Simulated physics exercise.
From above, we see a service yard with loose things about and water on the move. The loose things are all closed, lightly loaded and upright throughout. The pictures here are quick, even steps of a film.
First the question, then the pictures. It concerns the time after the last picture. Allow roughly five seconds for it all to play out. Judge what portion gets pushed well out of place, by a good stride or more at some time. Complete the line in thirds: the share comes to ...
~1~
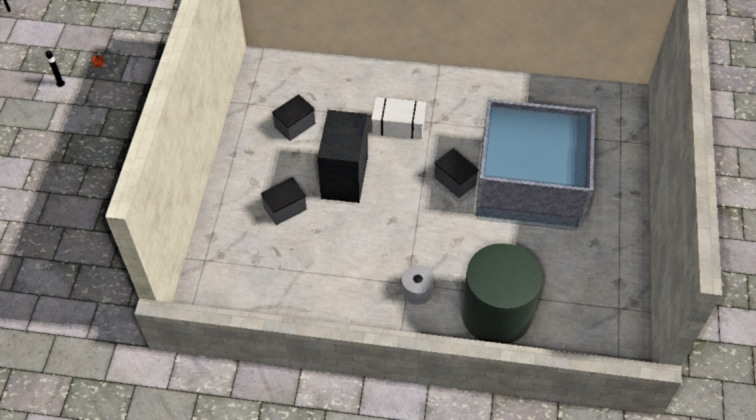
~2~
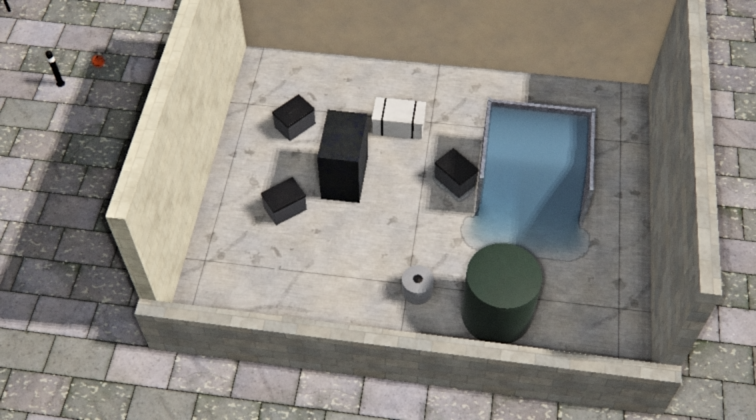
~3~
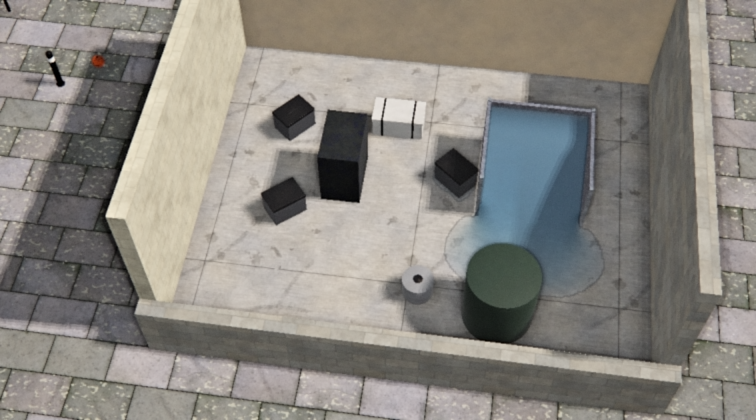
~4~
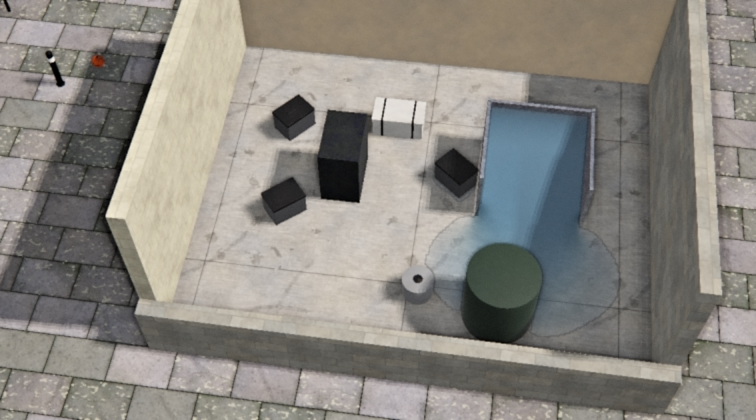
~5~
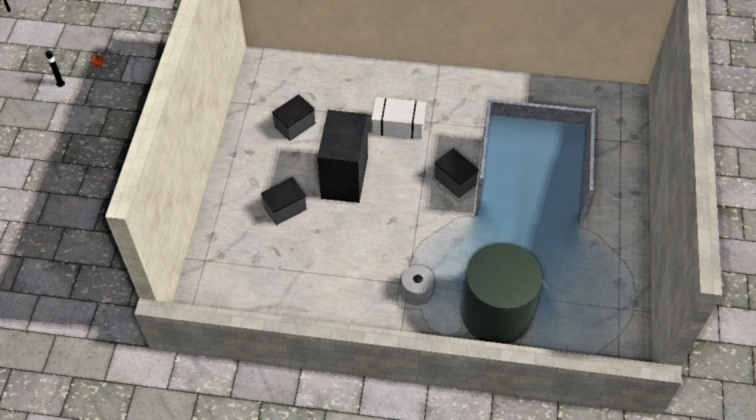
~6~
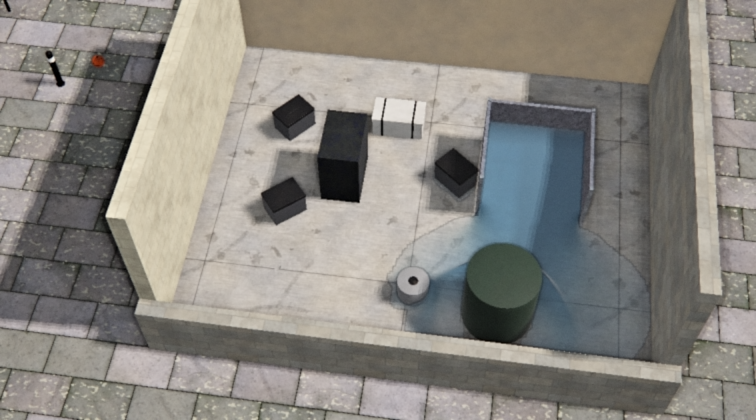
The share comes to between one and two thirds.
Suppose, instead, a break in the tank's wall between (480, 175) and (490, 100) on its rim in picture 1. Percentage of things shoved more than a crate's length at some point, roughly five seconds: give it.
Roughly 80 %.
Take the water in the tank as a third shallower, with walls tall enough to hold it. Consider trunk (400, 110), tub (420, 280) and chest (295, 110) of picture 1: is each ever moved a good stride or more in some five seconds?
Note, listed order: Didn't cover it / covered it / didn't cover it.
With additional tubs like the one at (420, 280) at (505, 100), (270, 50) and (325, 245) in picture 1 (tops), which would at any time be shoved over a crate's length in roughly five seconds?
Copy one: Barely shifts; copy two: Barely shifts; copy three: Slides well clear.
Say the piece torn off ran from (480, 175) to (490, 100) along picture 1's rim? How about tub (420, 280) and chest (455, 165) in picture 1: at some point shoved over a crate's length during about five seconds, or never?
The first one came up short, the second went the full distance.
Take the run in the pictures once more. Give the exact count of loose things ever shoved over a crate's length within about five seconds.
So, 2 of them.
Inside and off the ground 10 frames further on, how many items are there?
It works out to 1.
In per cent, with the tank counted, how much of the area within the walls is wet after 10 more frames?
Roughly 45 per cent.
A moment on, 1 of 5 are well off their spots; 0 afloat.
Next, 1 of 5 are well off their spots; 1 afloat.
Later, 2 of 5 are well off their spots; 1 afloat.
In the end, 2 of 5 are well off their spots, and 2 have been at some point; 1 afloat.
